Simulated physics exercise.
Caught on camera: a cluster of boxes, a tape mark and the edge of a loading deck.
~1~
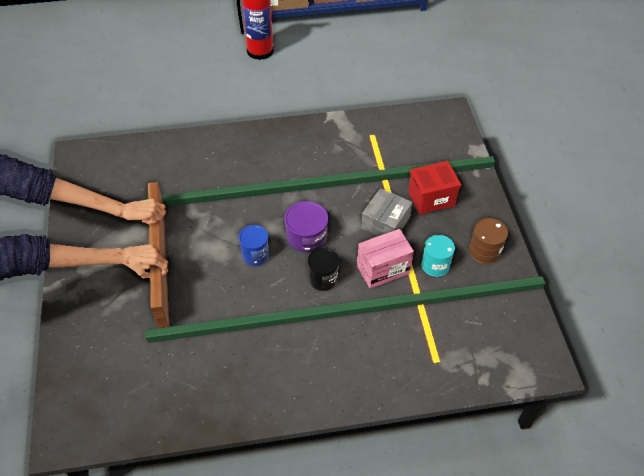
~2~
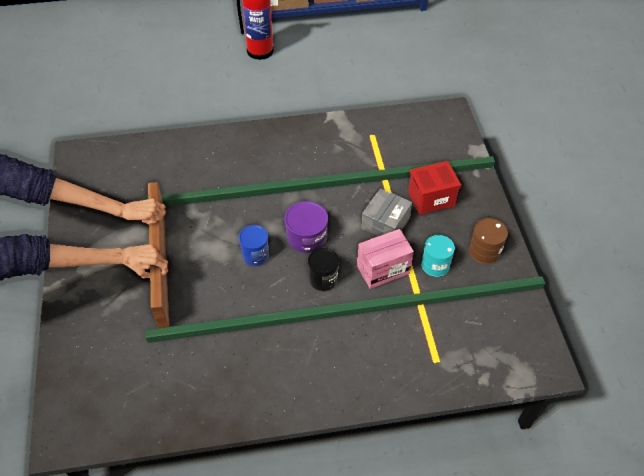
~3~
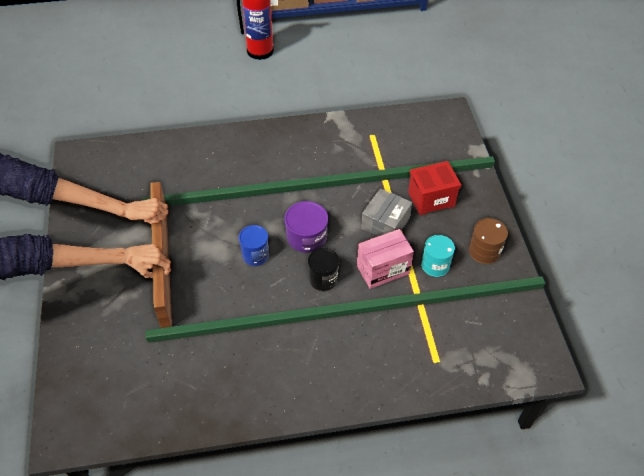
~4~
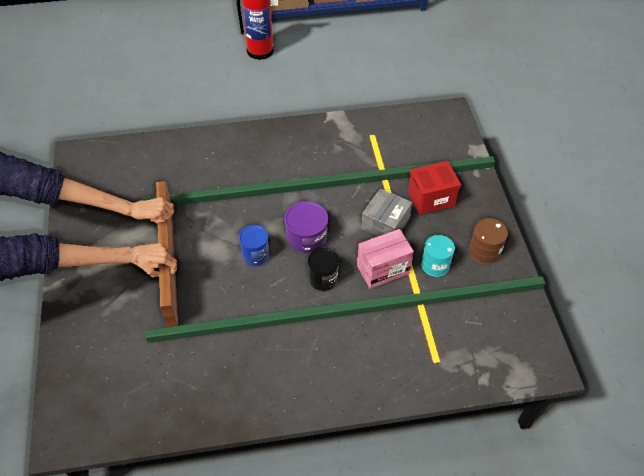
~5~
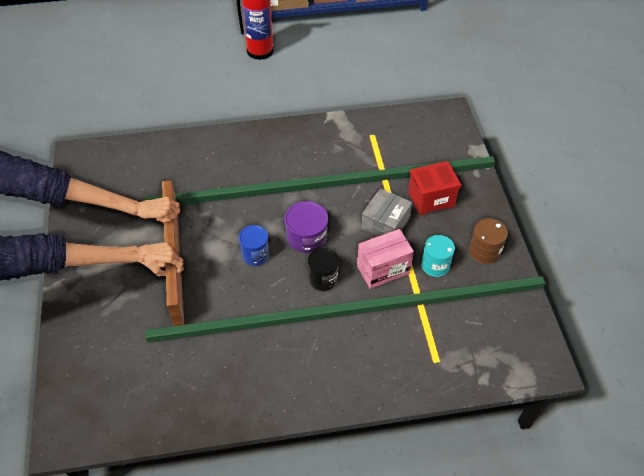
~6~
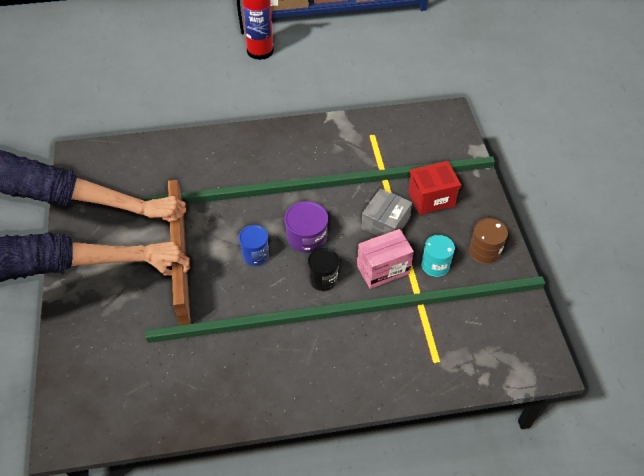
Two hands in dark blue sleeves grip a wooden plank at the left of a dark, scuffed table, seen from above by a still camera. Between two green rails sit a blue pail, a purple pail and a black container, then grey and pink boxes near a yellow tape line, with red, turquoise and brown items to the right. The hands slide the plank slightly rightward, touching nothing else, while everything else stays still.
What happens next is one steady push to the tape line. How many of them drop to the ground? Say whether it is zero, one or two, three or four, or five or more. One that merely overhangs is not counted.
I reckon the ones pushed off reach no number at all.
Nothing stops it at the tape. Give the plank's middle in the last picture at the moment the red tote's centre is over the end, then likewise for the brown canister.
The middle is at (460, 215) when it's the red tote, and at (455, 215) when it's the brown canister.
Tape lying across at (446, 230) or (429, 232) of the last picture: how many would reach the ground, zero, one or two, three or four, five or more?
First tape: One to two; second tape: Not one.
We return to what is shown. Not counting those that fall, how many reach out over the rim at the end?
Things overhanging at the end: 0.
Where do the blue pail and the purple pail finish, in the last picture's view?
In the last picture the blue pail sits around (417, 232) and the purple pail around (414, 200).
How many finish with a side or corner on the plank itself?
Number in contact with it: 3.
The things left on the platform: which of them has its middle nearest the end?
The brown canister, it is.
A little later, none off yet; brown canister at rest near (488, 241); red tote at rest near (433, 189); turquoise canister at rest near (438, 256).
When it is over, the number that fall off is zero.
